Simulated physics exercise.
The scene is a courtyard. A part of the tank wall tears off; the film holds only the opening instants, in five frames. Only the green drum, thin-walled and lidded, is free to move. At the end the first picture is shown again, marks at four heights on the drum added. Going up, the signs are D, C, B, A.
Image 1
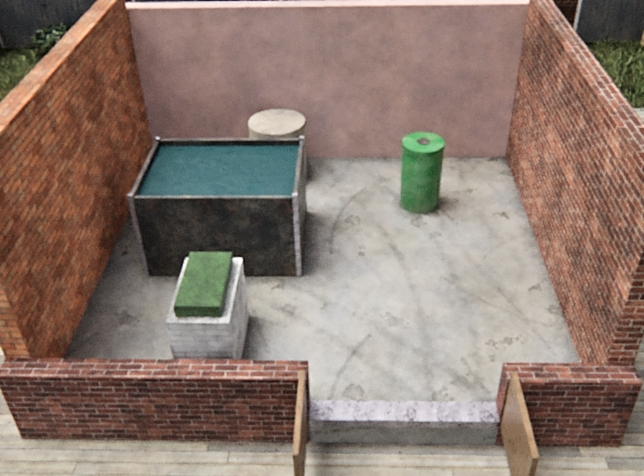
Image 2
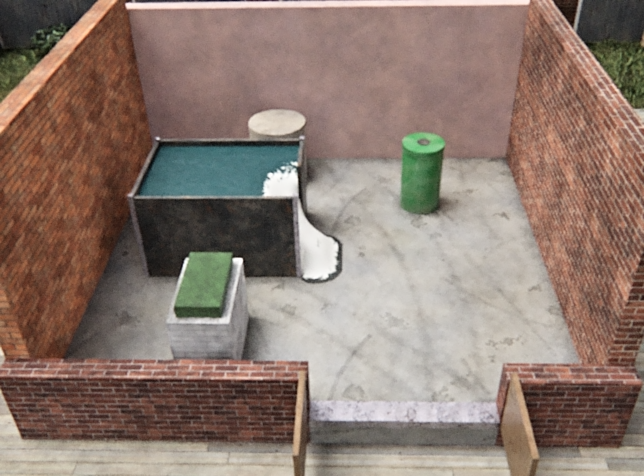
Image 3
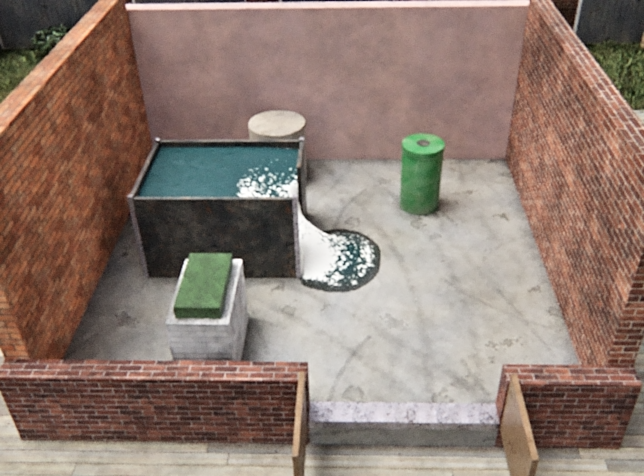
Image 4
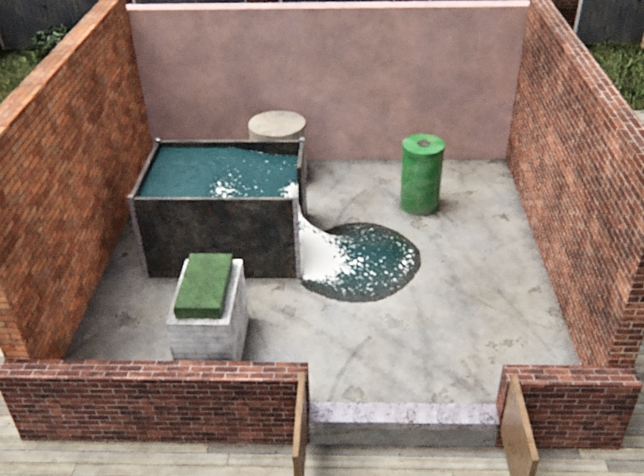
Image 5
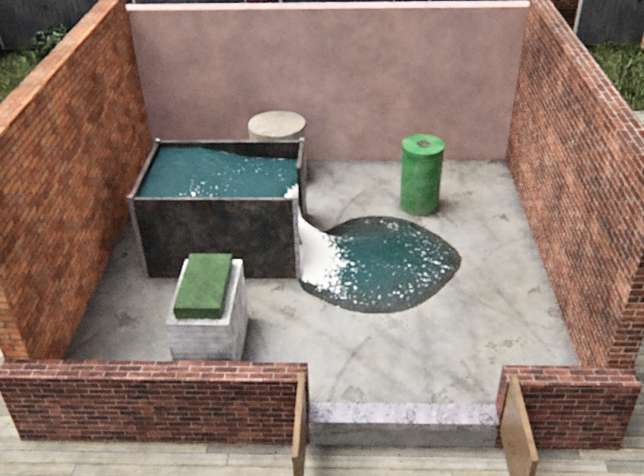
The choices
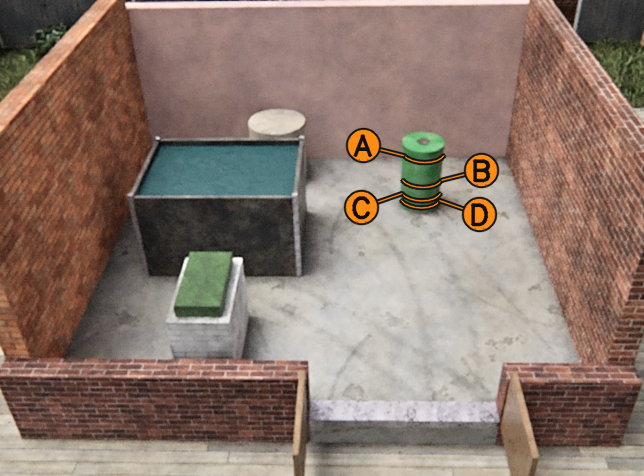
In a walled courtyard, a dark tank brimming with blue-green water stands to the left of an upright green drum. Water pours from the tank's right side in a white, foaming stream, then spreads across the concrete in a widening pool as the tank's level drops slightly, while the drum stays upright in place.
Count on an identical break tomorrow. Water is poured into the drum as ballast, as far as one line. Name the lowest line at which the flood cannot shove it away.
C will do.
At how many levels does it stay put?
Three of them.
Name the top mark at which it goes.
That would be D.
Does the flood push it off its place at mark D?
Yes, it does.
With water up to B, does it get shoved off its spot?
No, not at all.
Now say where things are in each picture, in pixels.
Lid of the green drum at (423, 142); tank full, its middle at (222, 172); open gate at (405, 365).
Water covers 2 % of the ground and is seen nearest the drum at (335, 245).
Water covers 4 % of the ground and is seen nearest the drum at (355, 234).
Water covers 7 % of the ground and is seen nearest the drum at (395, 235).
Lid of the green drum at (423, 144); water covers 12 % of the ground and is seen nearest the drum at (404, 224).
On the marked copy, A at (425, 162); B at (423, 187); C at (422, 200); D at (421, 208); from the bottom up D, C, B, A.
With A, it does not move.
With B, it does not move.
With C, it does not move.
With D, it is pushed about half its own width away.
